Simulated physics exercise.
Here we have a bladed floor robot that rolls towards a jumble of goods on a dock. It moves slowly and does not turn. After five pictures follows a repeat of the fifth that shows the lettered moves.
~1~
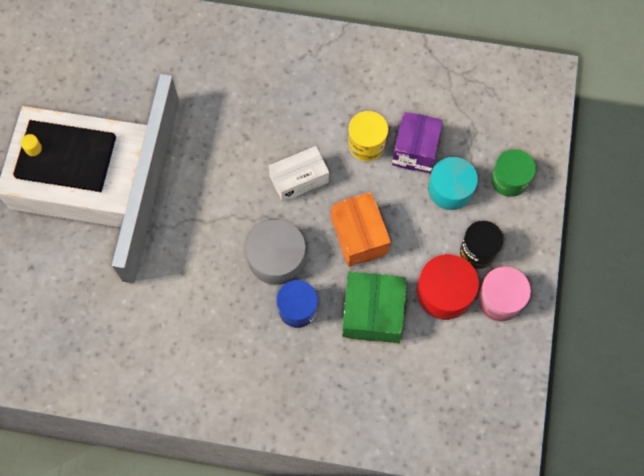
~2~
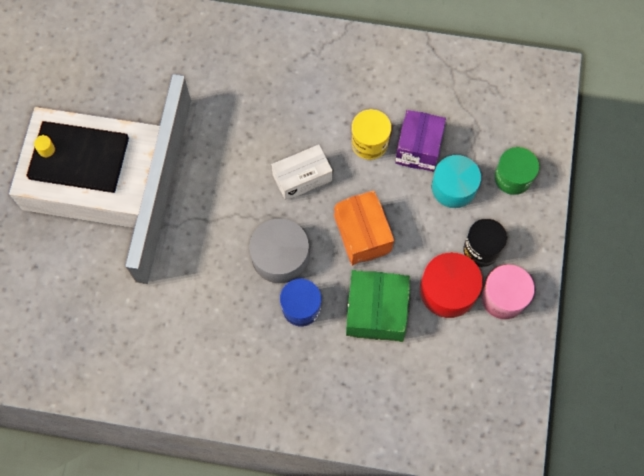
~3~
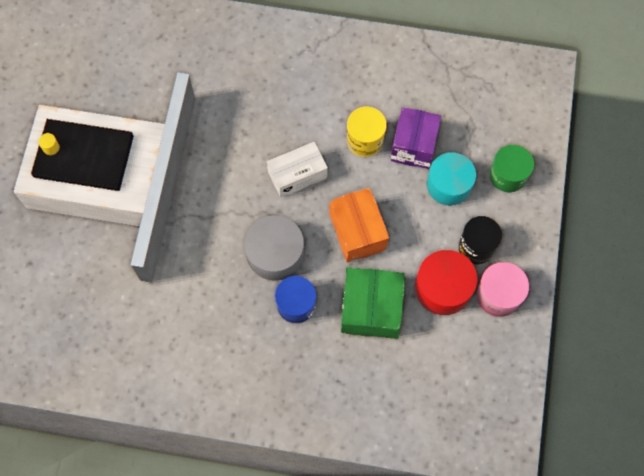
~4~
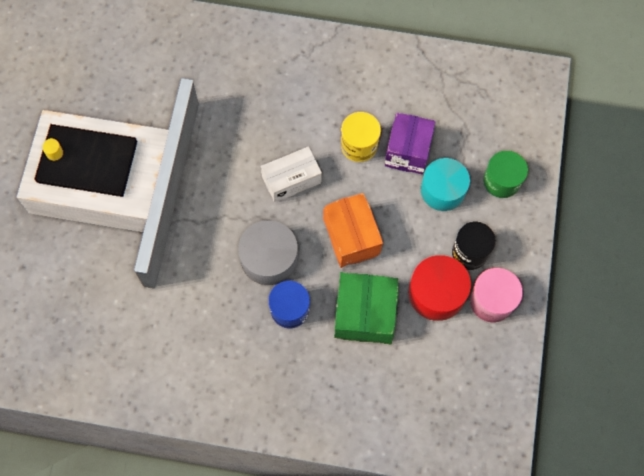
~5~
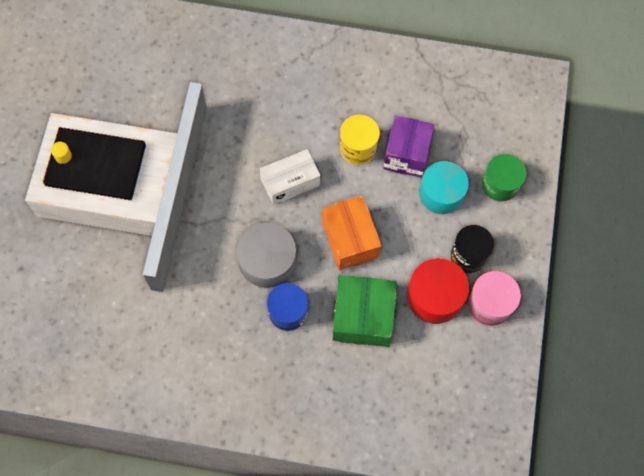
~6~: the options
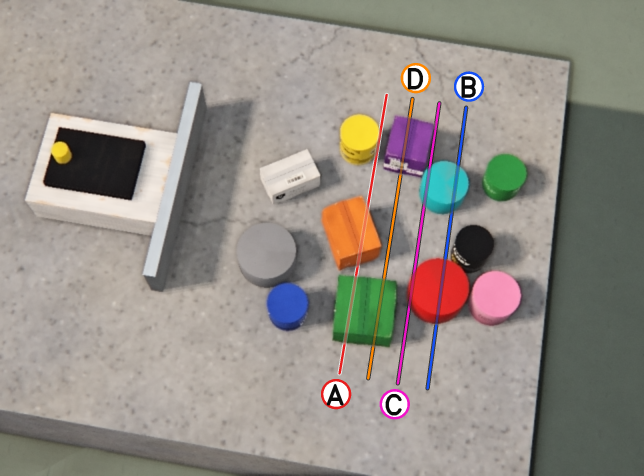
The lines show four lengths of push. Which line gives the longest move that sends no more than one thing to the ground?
It can go as far as B.
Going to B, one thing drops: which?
It is the pink pail.
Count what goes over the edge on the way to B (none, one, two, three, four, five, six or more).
By then, one.
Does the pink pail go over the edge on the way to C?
Yes.
On the marked copy, A at (364, 227); B at (448, 241); C at (420, 236); D at (392, 231).
Following B. Soon after the start, robot (200, 180); grey canister (298, 261); white parcel (315, 181).
Later, robot (300, 197); pink pail (506, 302); black pail (477, 252).
In the end, robot (375, 209); pink pail over the edge; black pail (539, 276); one fallen.
As for the rest, A is within the limit but short; C is within the limit but short; D is within the limit but short.
